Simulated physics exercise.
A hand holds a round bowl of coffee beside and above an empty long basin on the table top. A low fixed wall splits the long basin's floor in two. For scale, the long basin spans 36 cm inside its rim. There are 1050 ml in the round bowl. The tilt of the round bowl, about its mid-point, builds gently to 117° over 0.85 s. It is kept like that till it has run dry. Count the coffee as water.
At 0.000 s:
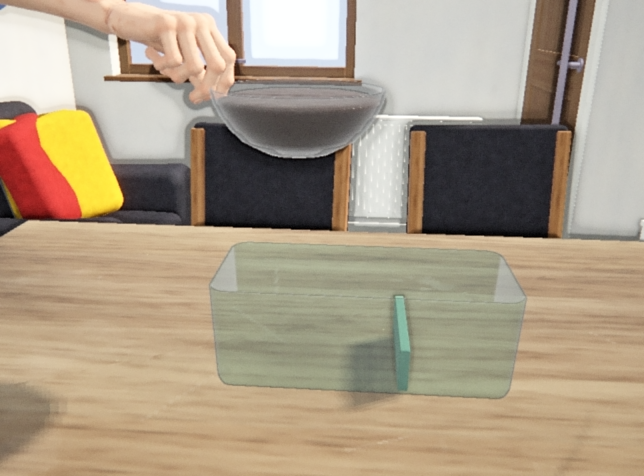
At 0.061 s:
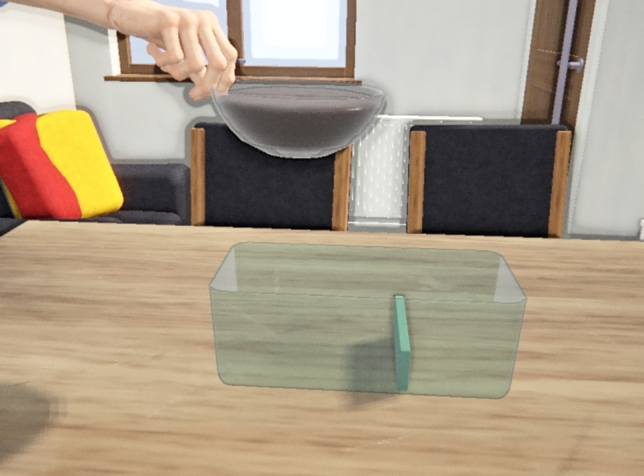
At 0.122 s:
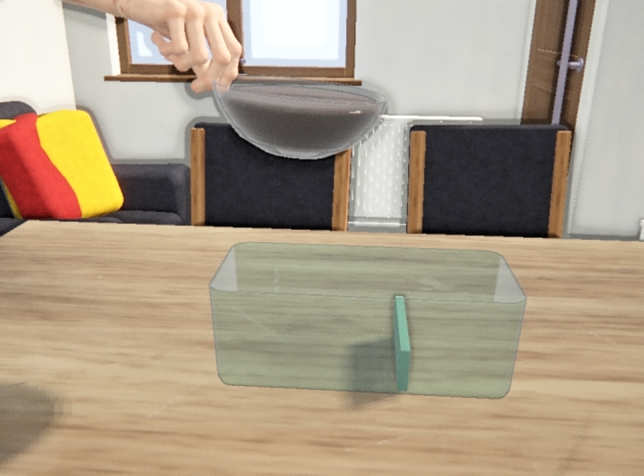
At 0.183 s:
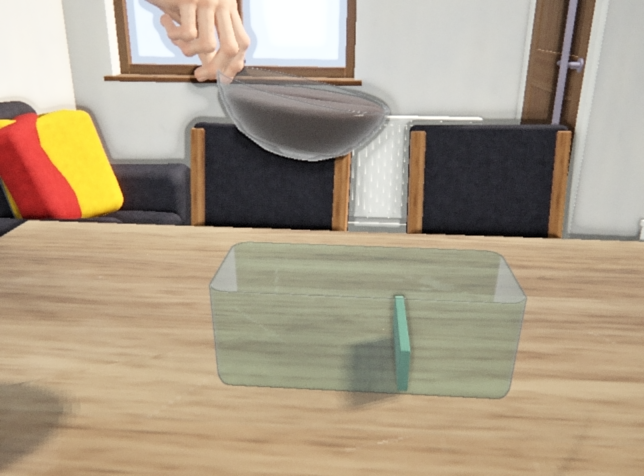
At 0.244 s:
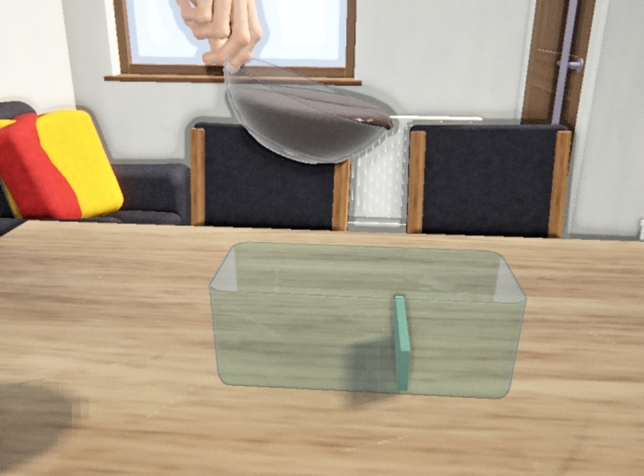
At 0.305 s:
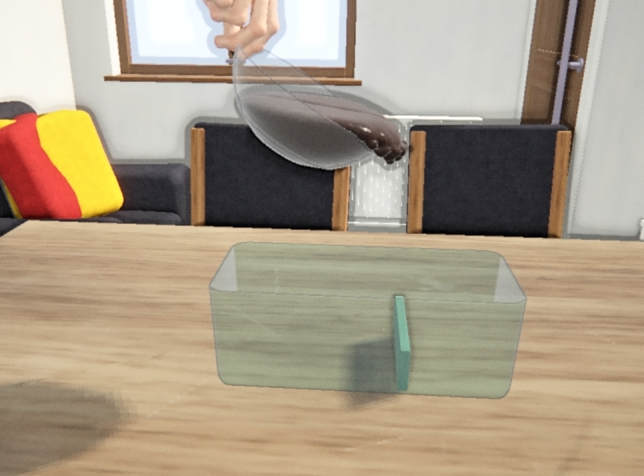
A hand tilting a clear round bowl of dark liquid rightward above a long basin, the liquid starting over the rim.
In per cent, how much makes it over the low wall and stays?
About 56 per cent.
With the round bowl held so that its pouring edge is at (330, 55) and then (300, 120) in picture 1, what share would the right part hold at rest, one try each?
First 30, then 10 per cent.
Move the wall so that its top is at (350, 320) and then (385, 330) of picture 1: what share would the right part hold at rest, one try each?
In turn about 80 and 60 per cent.
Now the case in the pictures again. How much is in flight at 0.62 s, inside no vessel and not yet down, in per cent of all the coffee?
About 28 per cent.
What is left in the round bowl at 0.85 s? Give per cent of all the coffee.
Near 0 in a hundred.
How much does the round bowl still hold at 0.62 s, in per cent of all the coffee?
Some 2 per cent.
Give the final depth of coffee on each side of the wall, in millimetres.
Left about 10 mm, right about 34 mm.
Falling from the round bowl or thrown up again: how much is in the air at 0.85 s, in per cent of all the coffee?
Near 24 in a hundred.
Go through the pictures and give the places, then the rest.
Tilt 0°; pouring edge (385, 92); surface from (219, 97) to (381, 99); the long basin's rim runs from (222, 265) to (513, 277); the wall's top is at (402, 322), in the first frame.
Tilt 1°; pouring edge (386, 94); surface from (219, 95) to (381, 101), in the second frame.
Tilt 6°; pouring edge (387, 101); surface from (222, 92) to (382, 105), in the third frame.
Tilt 13°; pouring edge (388, 112); surface from (227, 89) to (385, 109), in the fourth frame.
Tilt 22°; pouring edge (388, 127); surface from (234, 90) to (384, 119); 4 per cent is over the edge, in the fifth frame.
Tilt 33°; pouring edge (384, 144); surface from (242, 96) to (364, 121); 15 per cent is over the edge, in the sixth frame.
By 0.62 s the tilt is 97° and 2 per cent is still to pour, 5 is left of the wall and 62 right of it.
By 0.85 s the tilt is 117° and 0 per cent is still to pour, 26 is left of the wall and 45 right of it.
By 1.09 s the tilt is 117° and 0 per cent is still to pour, 32 is left of the wall and 58 right of it.
By 1.35 s the tilt is 117° and 0 per cent is still to pour, 34 is left of the wall and 56 right of it.
At rest 34 per cent lies left of the wall, 56 right of it and 10 outside.
